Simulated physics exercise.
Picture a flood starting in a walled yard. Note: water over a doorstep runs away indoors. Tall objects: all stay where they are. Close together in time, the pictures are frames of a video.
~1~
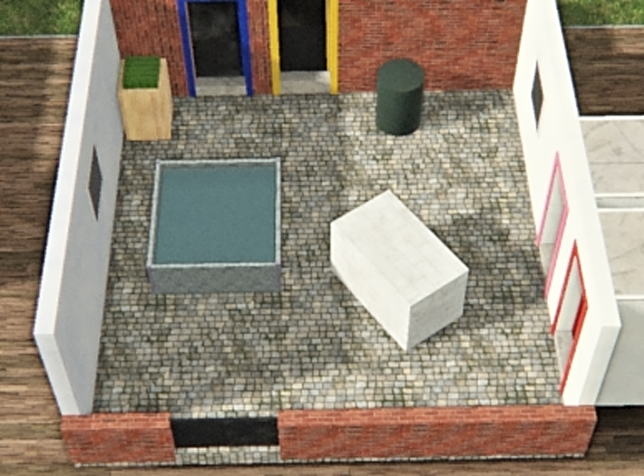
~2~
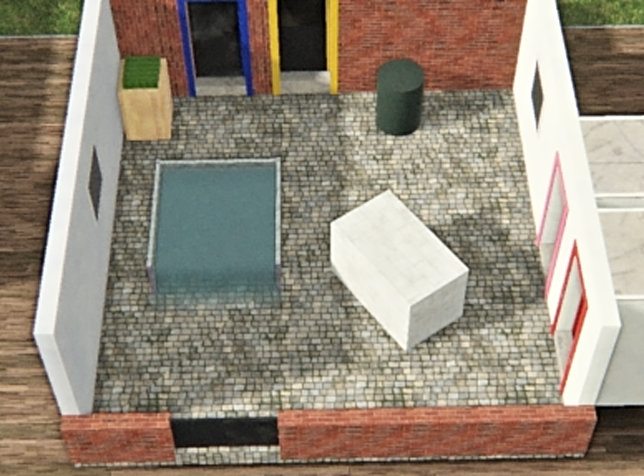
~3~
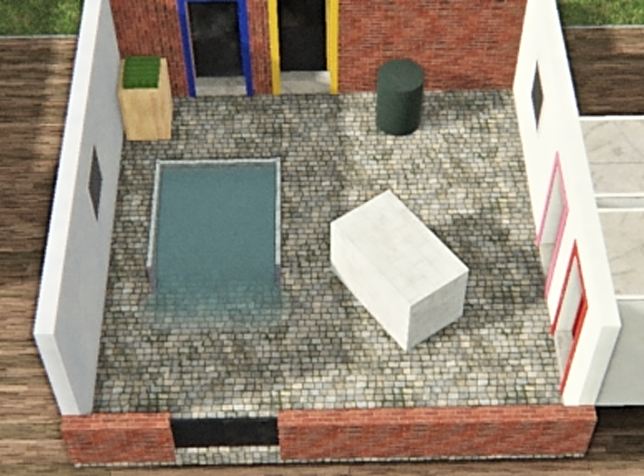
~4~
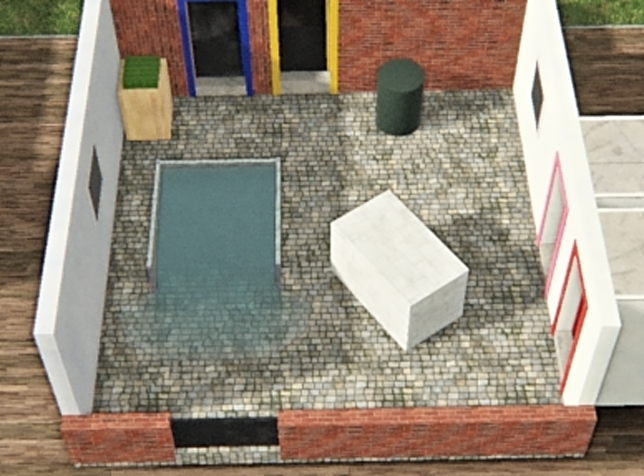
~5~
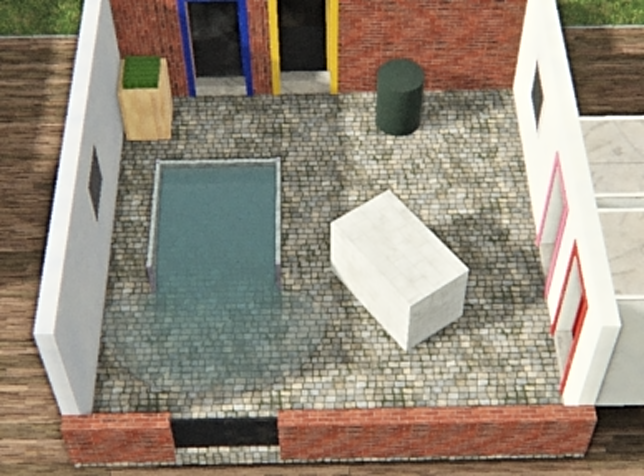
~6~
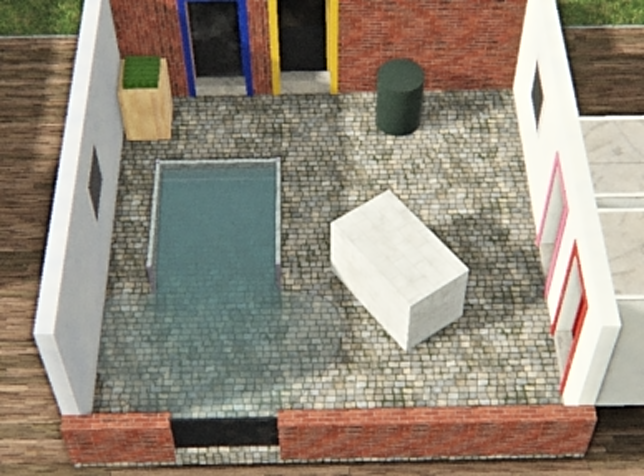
To begin with, a stone-edged tank of blue-green water stands full and still in a cobbled, walled yard, left of a large white block. Its near side disappears and water pours out toward the front, then fans wider across the cobbles in a thin, see-through sheet.
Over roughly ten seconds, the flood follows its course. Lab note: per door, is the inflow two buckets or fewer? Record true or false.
Yellow door true; blue door true; red door true; pink door true.
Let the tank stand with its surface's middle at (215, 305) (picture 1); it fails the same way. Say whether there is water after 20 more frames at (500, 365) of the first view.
Looks like it's drenched by then.
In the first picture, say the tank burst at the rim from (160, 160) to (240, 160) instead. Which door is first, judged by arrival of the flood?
Answer: The blue one.
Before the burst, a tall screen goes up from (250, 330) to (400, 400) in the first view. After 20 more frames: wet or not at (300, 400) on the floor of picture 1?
Answer: That point is waterlogged.
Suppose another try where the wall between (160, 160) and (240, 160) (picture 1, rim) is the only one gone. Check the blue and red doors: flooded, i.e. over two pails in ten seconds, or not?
Blue: Crosses the line; red: Falls short.
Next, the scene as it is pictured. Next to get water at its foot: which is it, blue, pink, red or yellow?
Call: The red one.
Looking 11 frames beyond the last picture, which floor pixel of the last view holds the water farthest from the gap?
Close to (478, 432), I think.
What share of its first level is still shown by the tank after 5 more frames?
Roughly 52 per cent.
A moment on, water covers 25 % of the floor; the yellow door not reached, the blue door not reached, the red door not reached, the pink door not reached.
Next, water covers 30 % of the floor; the yellow door not reached, the blue door not reached, the red door not reached, the pink door not reached.
Then, water covers 40 % of the floor; the yellow door not reached, the blue door not reached, the red door wet at the sill, nothing in, the pink door not reached.
Later, water covers 70 % of the floor; the yellow door not reached, the blue door wet at the sill, nothing in, the red door wet at the sill, nothing in, the pink door wet at the sill, nothing in.
In the end, water covers 100 % of the floor; the yellow door wet at the sill, nothing in, the blue door wet at the sill, nothing in, the red door wet at the sill, nothing in, the pink door wet at the sill, nothing in.
